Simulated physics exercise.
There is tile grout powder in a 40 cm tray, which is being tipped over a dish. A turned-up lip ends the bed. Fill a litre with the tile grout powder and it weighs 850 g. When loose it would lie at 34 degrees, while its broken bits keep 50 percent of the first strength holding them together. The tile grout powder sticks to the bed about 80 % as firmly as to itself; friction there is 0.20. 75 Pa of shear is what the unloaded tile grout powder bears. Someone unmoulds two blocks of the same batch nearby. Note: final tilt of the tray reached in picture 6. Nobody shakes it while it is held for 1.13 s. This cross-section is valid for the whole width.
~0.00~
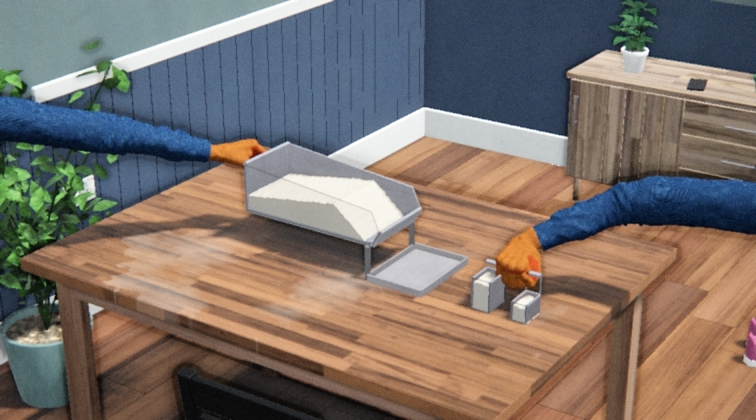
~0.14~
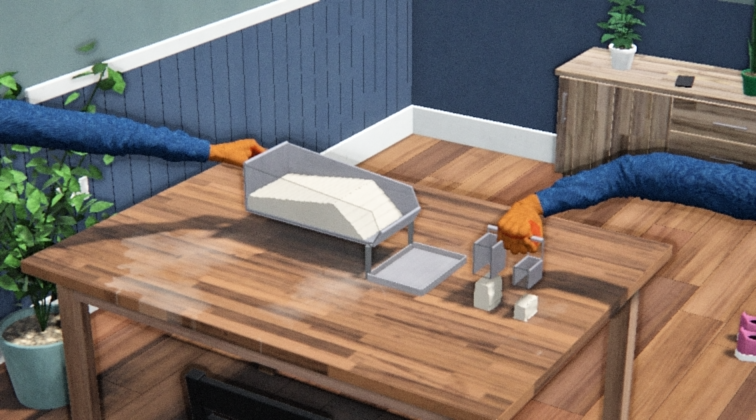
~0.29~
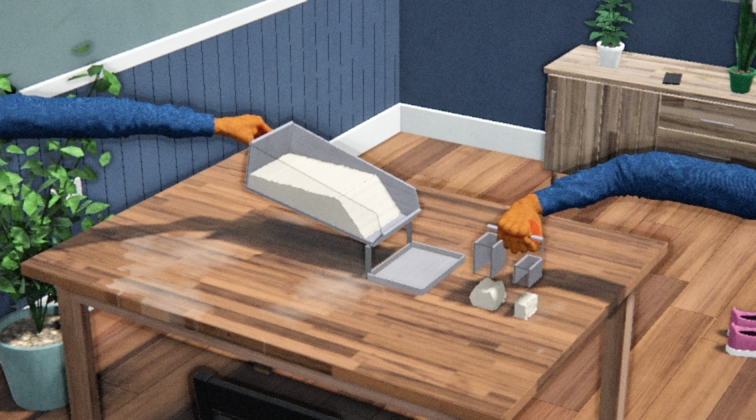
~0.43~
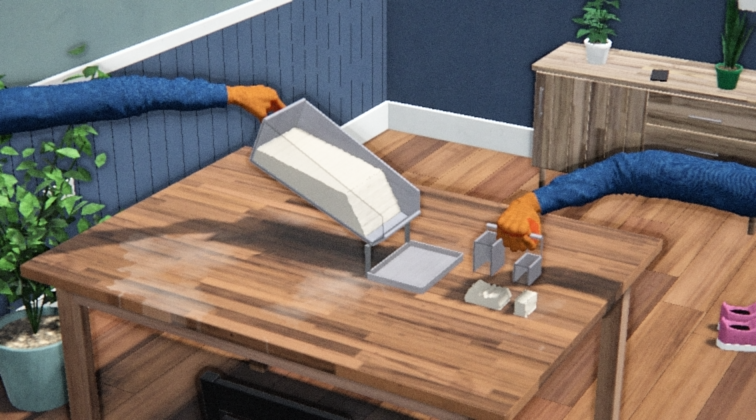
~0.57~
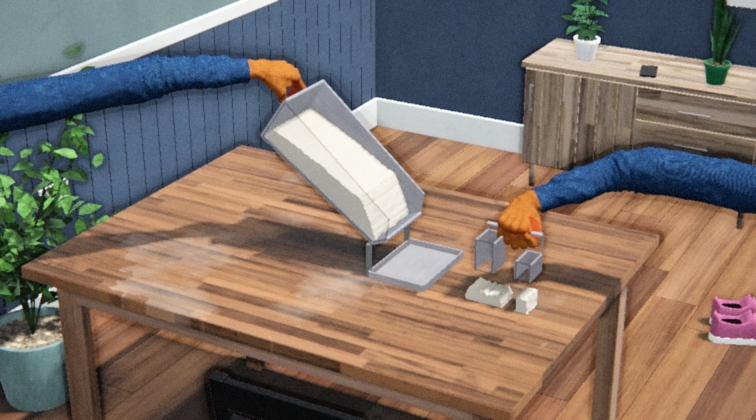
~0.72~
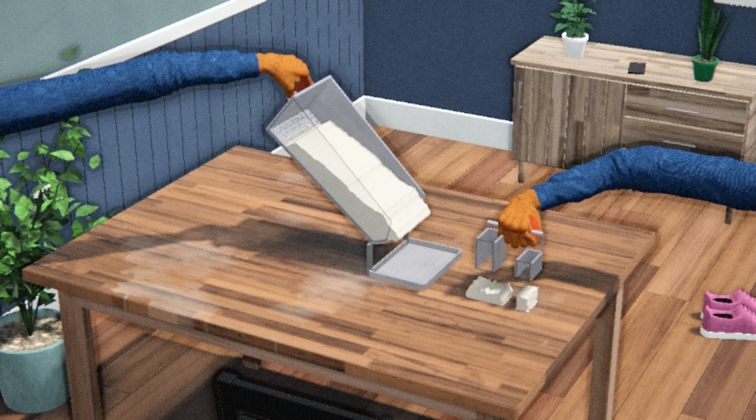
The footage shows gloved hands lifting small moulds off two pale blocks, the taller of which slumps and breaks apart, while another hand steadily raises one end of a clear tray of off-white powder, which shifts slightly toward the dish.
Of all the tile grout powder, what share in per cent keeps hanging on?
The share that keeps hanging on is about 40 per cent.
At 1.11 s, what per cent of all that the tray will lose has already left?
Estimate: Some 80 per cent.
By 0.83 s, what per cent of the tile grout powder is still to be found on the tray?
Some 85 in a hundred.
After 0.83 s, the tilt is 39 degrees and 87 % is on the bed.
After 0.97 s, the tilt is 39 degrees and 64 % is on the bed.
After 1.11 s, the tilt is 39 degrees and 50 % is on the bed.
After 1.24 s, the tilt is 39 degrees and 44 % is on the bed.
After 1.81 s, the tilt is 39 degrees and 40 % is on the bed.
